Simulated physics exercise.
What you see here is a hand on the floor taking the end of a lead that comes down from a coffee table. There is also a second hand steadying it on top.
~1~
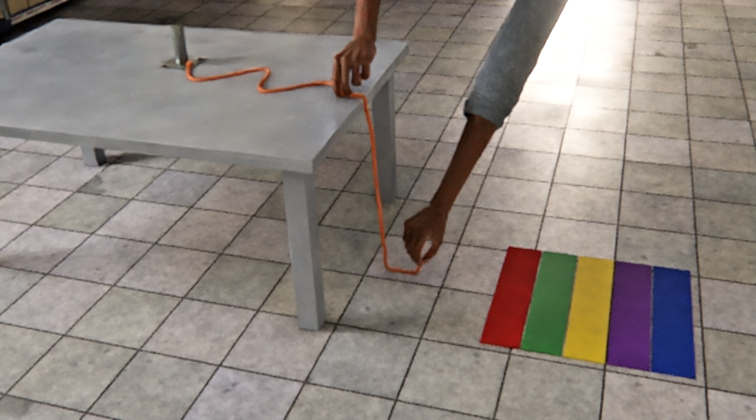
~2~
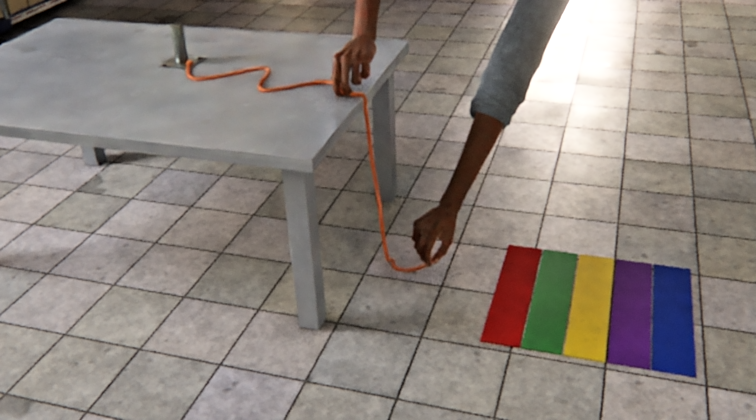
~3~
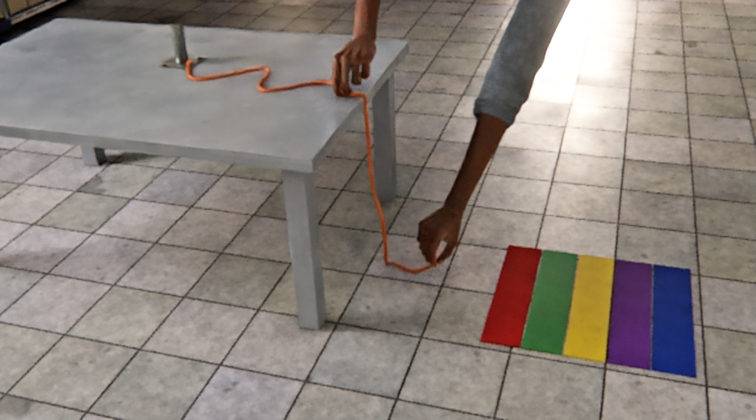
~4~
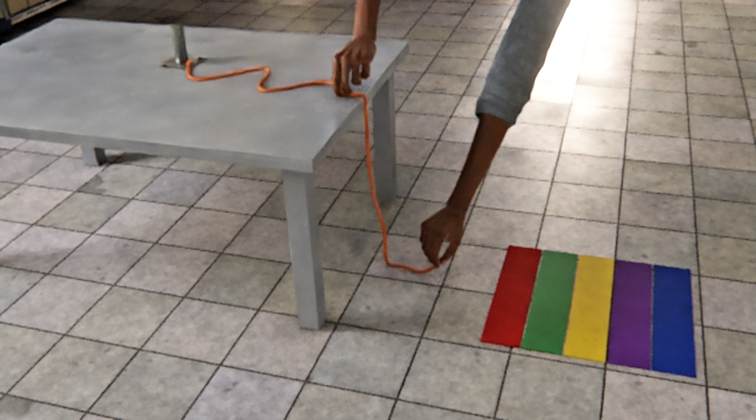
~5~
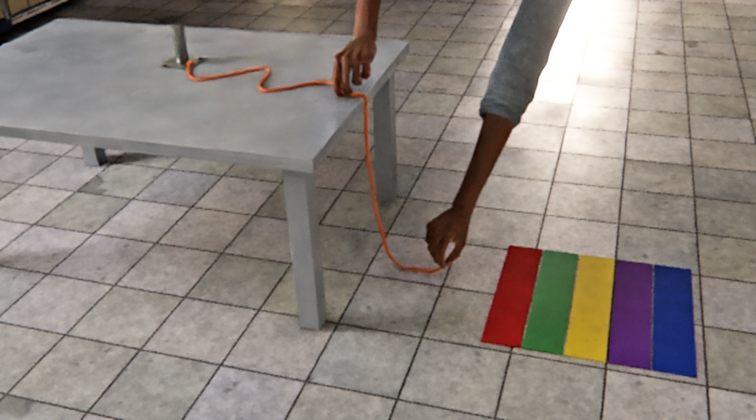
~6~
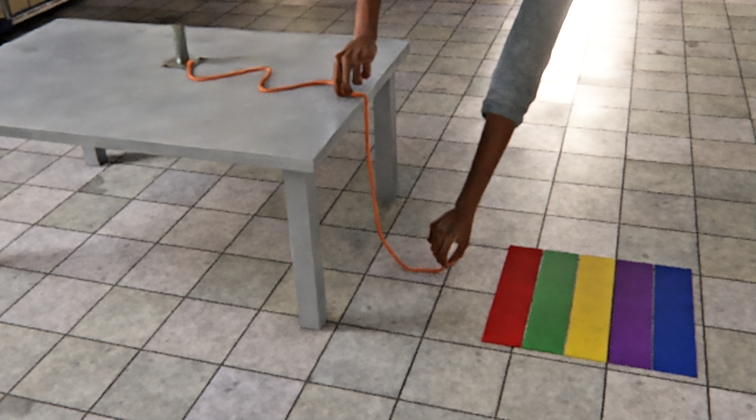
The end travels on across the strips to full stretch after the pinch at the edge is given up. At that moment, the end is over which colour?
Over blue.
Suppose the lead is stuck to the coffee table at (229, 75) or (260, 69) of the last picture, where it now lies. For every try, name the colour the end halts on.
One after the other, purple; purple.
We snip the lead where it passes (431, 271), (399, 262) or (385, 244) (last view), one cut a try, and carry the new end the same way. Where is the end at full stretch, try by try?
In that order: (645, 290), (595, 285) and (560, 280).
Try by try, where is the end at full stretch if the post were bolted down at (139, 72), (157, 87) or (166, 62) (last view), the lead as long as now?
Try by try: (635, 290), (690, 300) and (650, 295).
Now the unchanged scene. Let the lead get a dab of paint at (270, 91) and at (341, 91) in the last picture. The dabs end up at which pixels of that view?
The first finishes about (360, 83) and the second about (437, 126).
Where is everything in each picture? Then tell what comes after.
In the first picture, end (422, 262); red (504, 326); green (545, 332); yellow (586, 339); purple (630, 346); blue (673, 353).
In the second picture, end (432, 262); lead through (189, 76) (267, 69) (290, 88) (356, 95) (374, 173) (385, 248).
In the third picture, end (437, 263).
In the fourth picture, end (439, 263); lead through (189, 76) (267, 69) (290, 88) (356, 95) (370, 174) (385, 247).
In the fifth picture, end (445, 264).
In the sixth picture, end (448, 264); lead through (190, 76) (268, 69) (291, 88) (357, 95) (371, 173) (387, 247).
A little later, end near (594, 285); over yellow.
Next, end near (647, 293); over purple.
When it is tight, end near (678, 297); over blue. Over blue.
